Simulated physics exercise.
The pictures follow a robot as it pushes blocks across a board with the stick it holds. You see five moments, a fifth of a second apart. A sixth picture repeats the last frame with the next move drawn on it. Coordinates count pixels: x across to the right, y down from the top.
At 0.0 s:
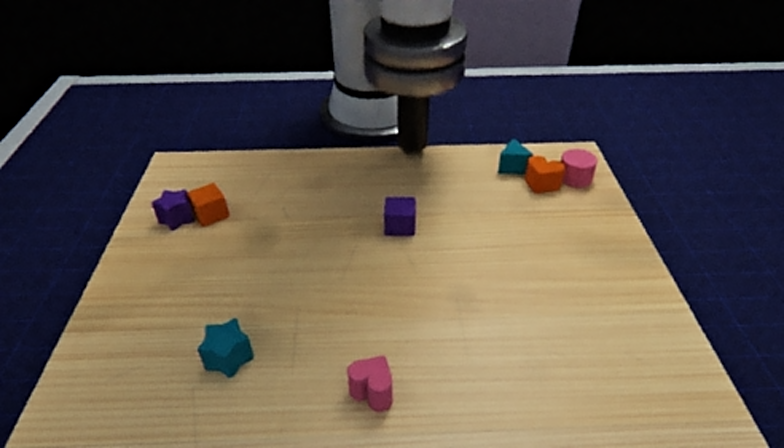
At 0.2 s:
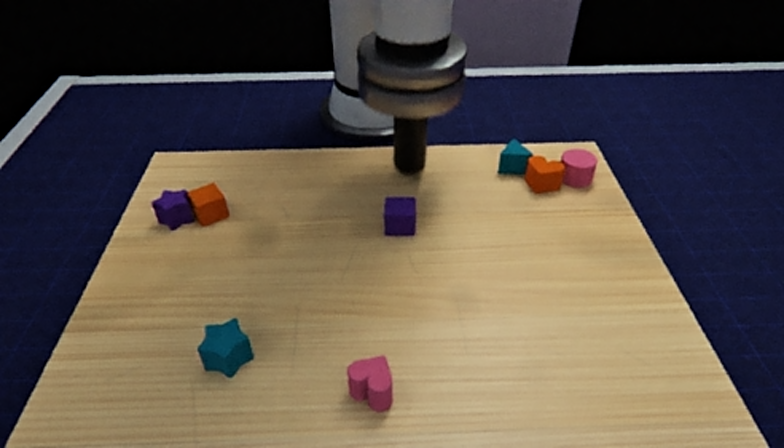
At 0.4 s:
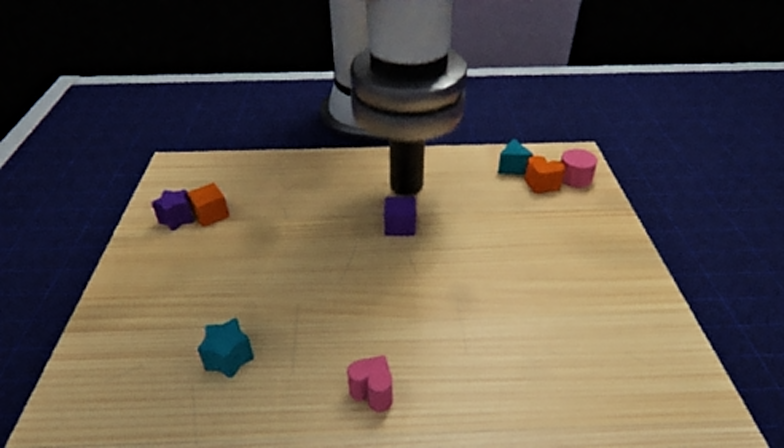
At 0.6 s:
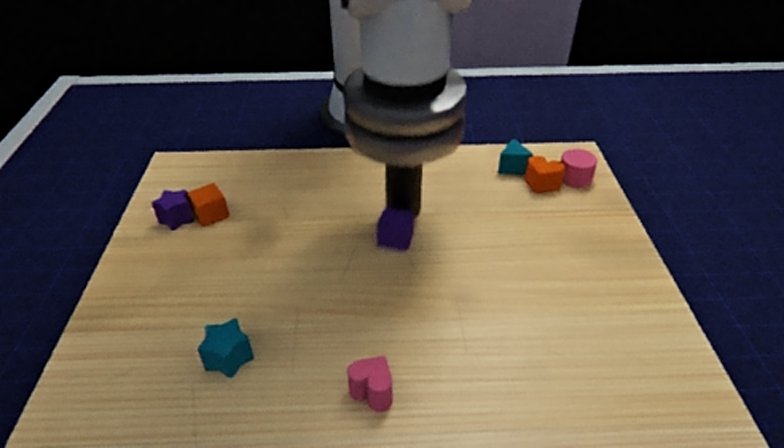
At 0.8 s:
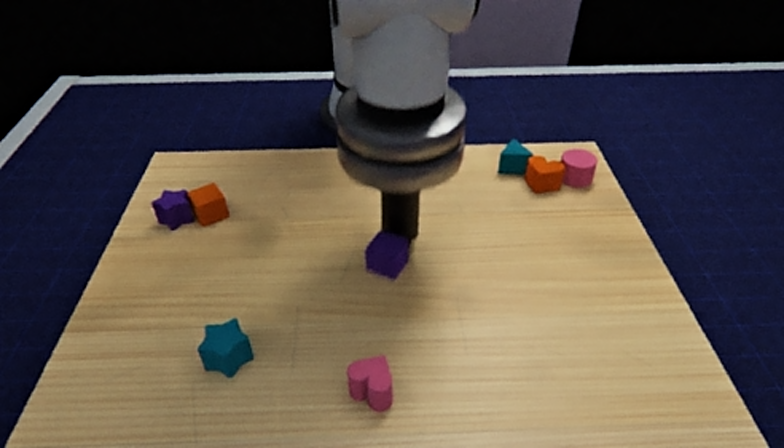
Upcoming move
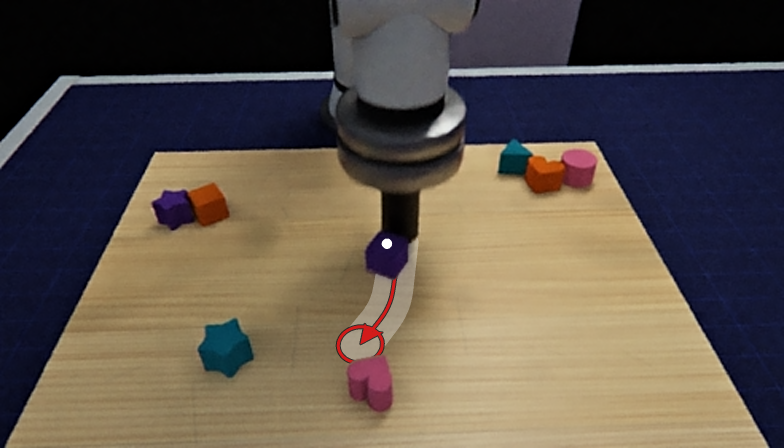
Robotic arm lowering its dark stick toward a purple cube, then pushing it forward across a wooden board among scattered coloured blocks.
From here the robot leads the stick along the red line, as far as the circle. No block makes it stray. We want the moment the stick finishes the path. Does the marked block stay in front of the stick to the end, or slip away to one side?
Held in front.
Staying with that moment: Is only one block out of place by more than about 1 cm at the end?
Going by the path, yes.
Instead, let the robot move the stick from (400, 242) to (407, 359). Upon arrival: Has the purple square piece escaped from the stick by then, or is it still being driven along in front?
It ends up beside or behind the stick.
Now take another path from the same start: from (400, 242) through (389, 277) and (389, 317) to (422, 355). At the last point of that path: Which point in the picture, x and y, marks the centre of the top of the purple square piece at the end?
(358, 320)
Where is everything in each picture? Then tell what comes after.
The first frame shows stick's lower end (413, 144); pink heart block (372, 372); purple square piece (400, 205).
The second frame shows stick (410, 165); blocks still.
The third frame shows stick (407, 186); blocks still.
The fourth frame shows stick (403, 209); purple square piece (396, 219).
The fifth frame shows stick (400, 233); pink heart block (372, 372); purple square piece (387, 244).
Drawn move, from (400, 242) through (393, 291) to (360, 344); the dot is on the purple square piece.
What follows on the original path. One third of the way, stick (395, 265); purple square piece (375, 276), turned 15° clockwise.
Two thirds of the way, stick (387, 300); purple square piece (354, 308), turned 35° clockwise.
At the end, stick (360, 335); pink heart block still; purple square piece (318, 337), turned 50° clockwise.
